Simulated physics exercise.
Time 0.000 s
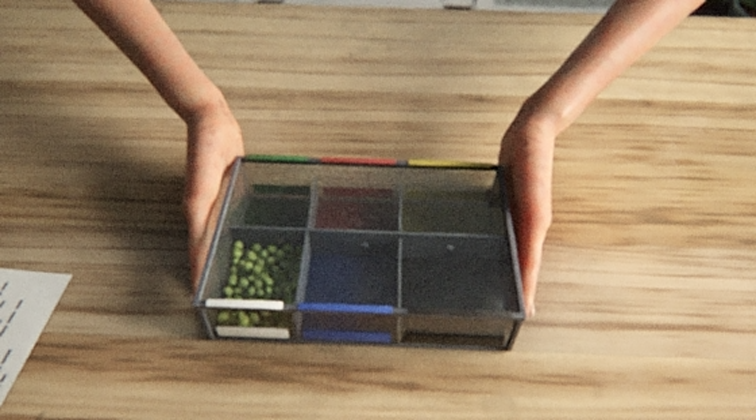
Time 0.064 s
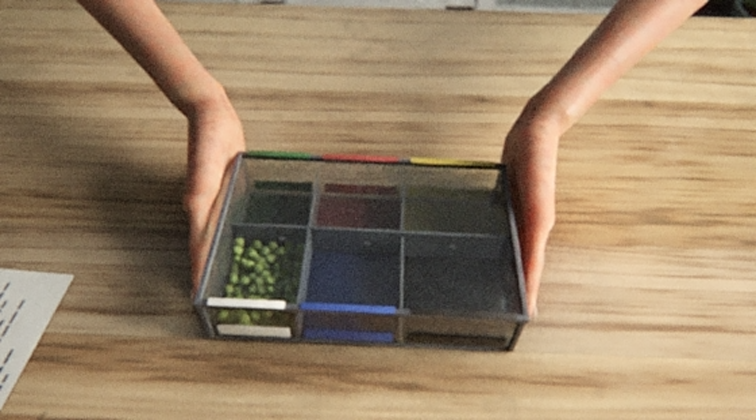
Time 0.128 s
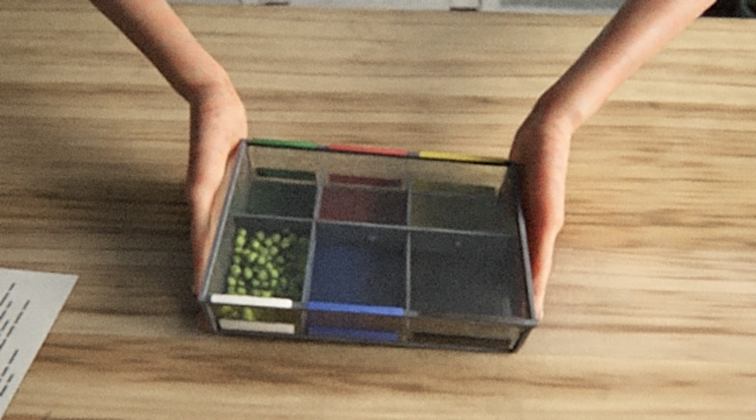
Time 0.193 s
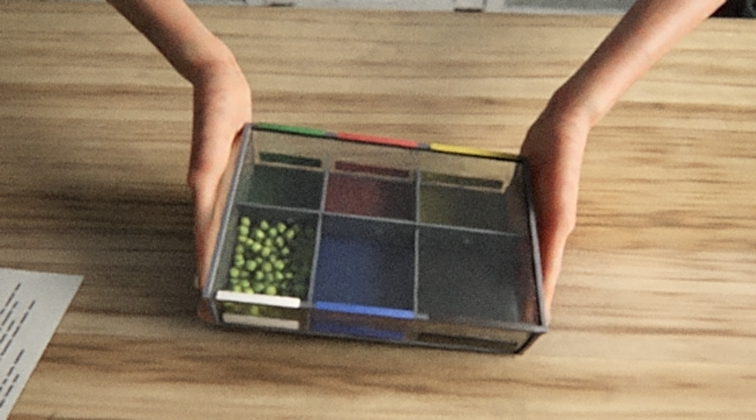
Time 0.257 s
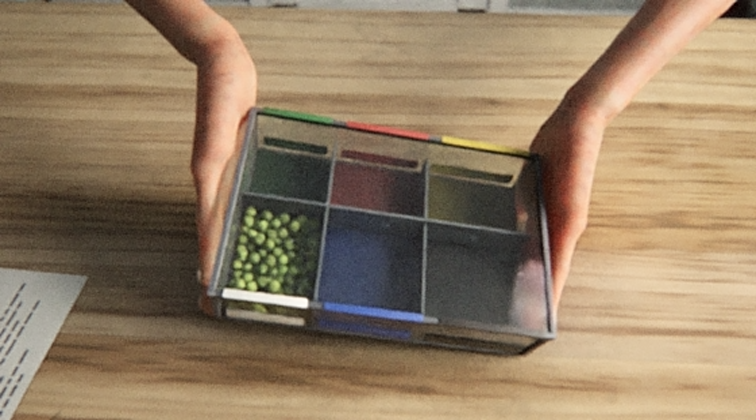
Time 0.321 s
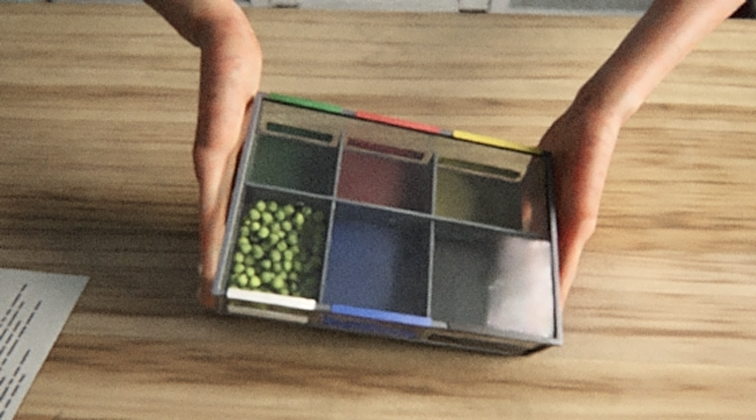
On a pale wooden tabletop, seen from above and in front, a sheet of printed paper lies at the left edge. Two hands grip the sides of a clear-lidded box with six compartments, edged green, red and yellow behind and white and blue in front, green peas filling the front left one. The hands tilt the box steadily, its right front corner lowest, while the peas stay in their compartment.
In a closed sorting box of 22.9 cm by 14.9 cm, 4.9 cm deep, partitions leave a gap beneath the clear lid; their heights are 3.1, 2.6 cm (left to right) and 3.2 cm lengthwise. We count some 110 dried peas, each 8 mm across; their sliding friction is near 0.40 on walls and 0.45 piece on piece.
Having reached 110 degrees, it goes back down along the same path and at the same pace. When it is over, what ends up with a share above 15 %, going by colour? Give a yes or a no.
In the end red: It'll probably finish at or short of fifteen percent of the pieces; blue: It'll probably finish at or short of fifteen percent of the pieces; green: It'll probably finish at or short of fifteen percent of the pieces; yellow: It'll probably finish at or short of fifteen percent of the pieces; white: It'll probably finish past fifteen percent of the pieces; black: It'll probably finish past fifteen percent of the pieces.
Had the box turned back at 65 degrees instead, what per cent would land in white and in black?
With that change you'd see white at 95 % and black at 0 %.
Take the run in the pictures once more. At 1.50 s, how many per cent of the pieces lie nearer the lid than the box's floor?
About 60 per cent.
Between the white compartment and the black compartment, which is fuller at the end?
The white one.
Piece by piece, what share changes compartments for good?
Around 35 per cent.
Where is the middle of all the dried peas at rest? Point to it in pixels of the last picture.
Resting centre estimate: Around (299, 318).
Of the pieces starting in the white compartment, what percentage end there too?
Something like 60 per cent.
After 1.50 s, tilt 110 degrees; blue 15 %, white 75 %, black 10 %.
After 2.28 s, tilt 48 degrees; blue 5 %, white 65 %, black 30 %.
Then, at 3.08 s, tilt 0 degrees; blue 5 %, white 65 %, black 30 %.
In the end, at 3.6 s, red 0 %, blue 5 %, green 0 %, yellow 0 %, white 65 %, black 30 %.
